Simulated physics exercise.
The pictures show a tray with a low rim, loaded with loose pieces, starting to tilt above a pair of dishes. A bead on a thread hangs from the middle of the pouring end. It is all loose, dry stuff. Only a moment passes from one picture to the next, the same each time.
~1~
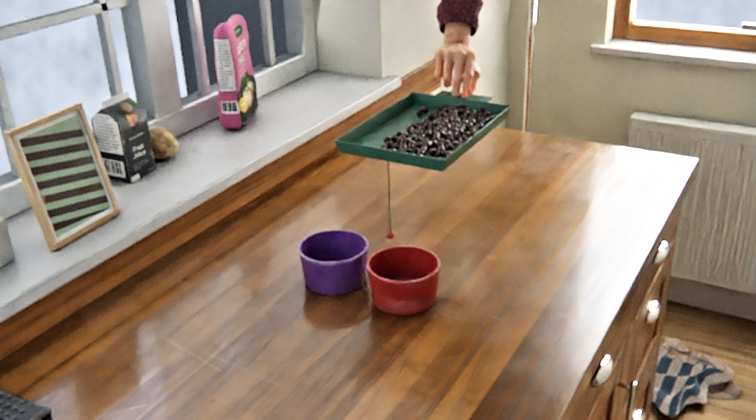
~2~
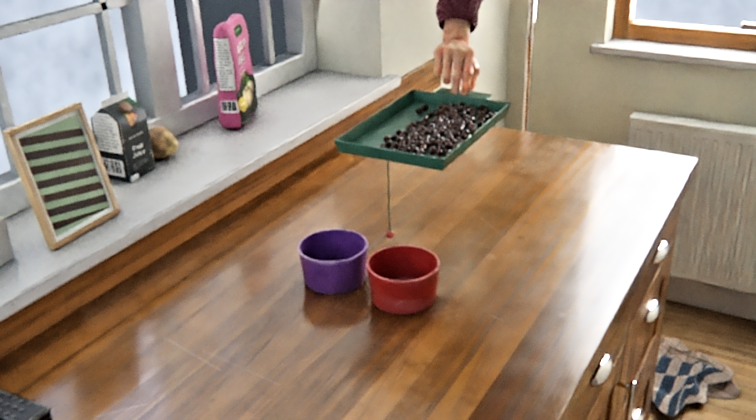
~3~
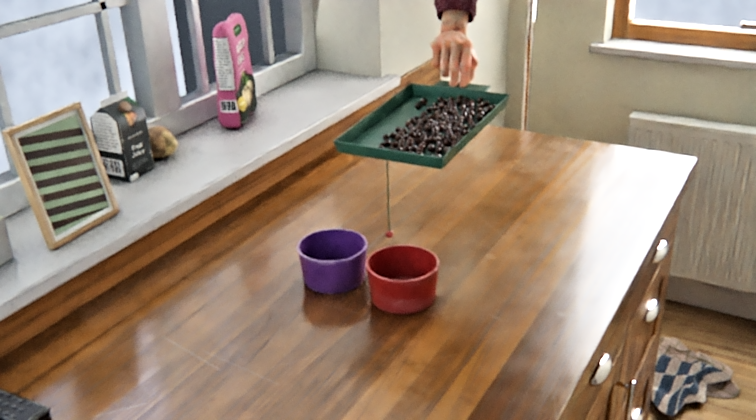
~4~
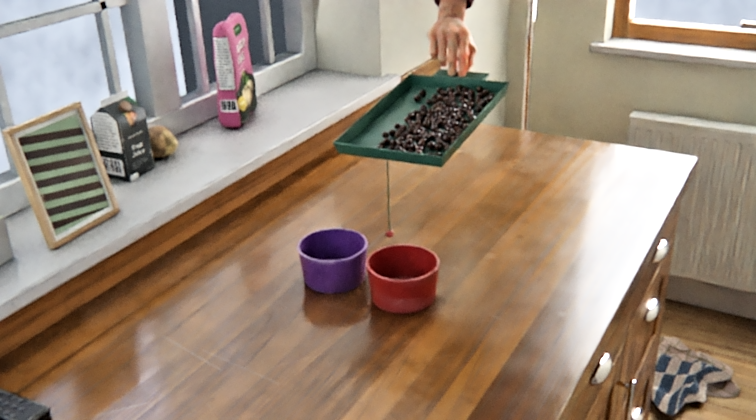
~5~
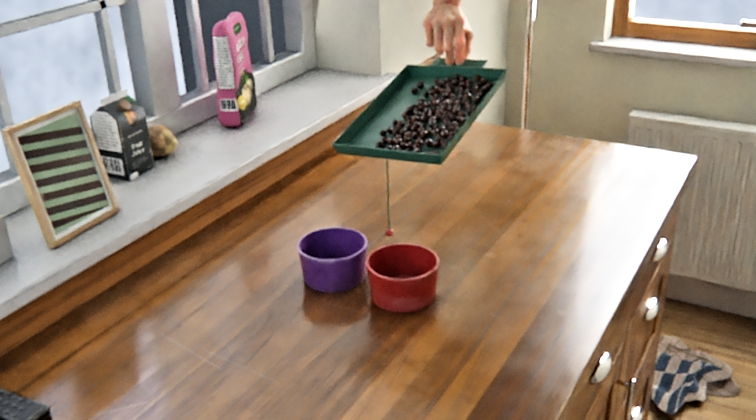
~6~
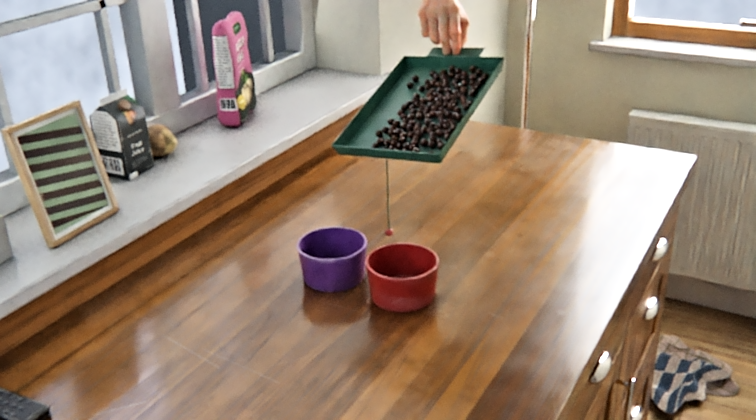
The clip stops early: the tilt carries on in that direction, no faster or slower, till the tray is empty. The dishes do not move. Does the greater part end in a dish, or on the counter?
The two hold over half of the load.
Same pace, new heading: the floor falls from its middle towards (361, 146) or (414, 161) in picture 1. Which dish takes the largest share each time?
At the first place the left one, at the second right.
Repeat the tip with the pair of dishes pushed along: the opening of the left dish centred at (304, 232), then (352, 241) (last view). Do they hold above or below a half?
At the first place the larger part, at the second over half.
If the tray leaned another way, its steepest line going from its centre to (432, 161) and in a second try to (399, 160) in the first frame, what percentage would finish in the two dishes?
About 50 and 70 per cent.
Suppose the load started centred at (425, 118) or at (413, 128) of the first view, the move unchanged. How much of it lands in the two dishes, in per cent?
Near 80 % and 90 %.
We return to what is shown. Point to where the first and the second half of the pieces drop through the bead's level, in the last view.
First near (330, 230), later near (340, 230).
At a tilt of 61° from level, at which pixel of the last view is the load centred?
Around (366, 142).
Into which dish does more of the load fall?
The winner is left.
Shortly afterwards, tray tipped steeply; the bulk on the tray; a little in the left dish; a little in the air.
Next, tray tipped right over; a little on the tray; only a few in the right dish; near two thirds in the left dish; a little outside both; near a quarter in the air.
Some moments later, tray tipped past a quarter turn; a little in the right dish; the bulk in the left dish; a little outside both.
In the end, tray tipped past a quarter turn; a little in the right dish; the bulk in the left dish; a little outside both.
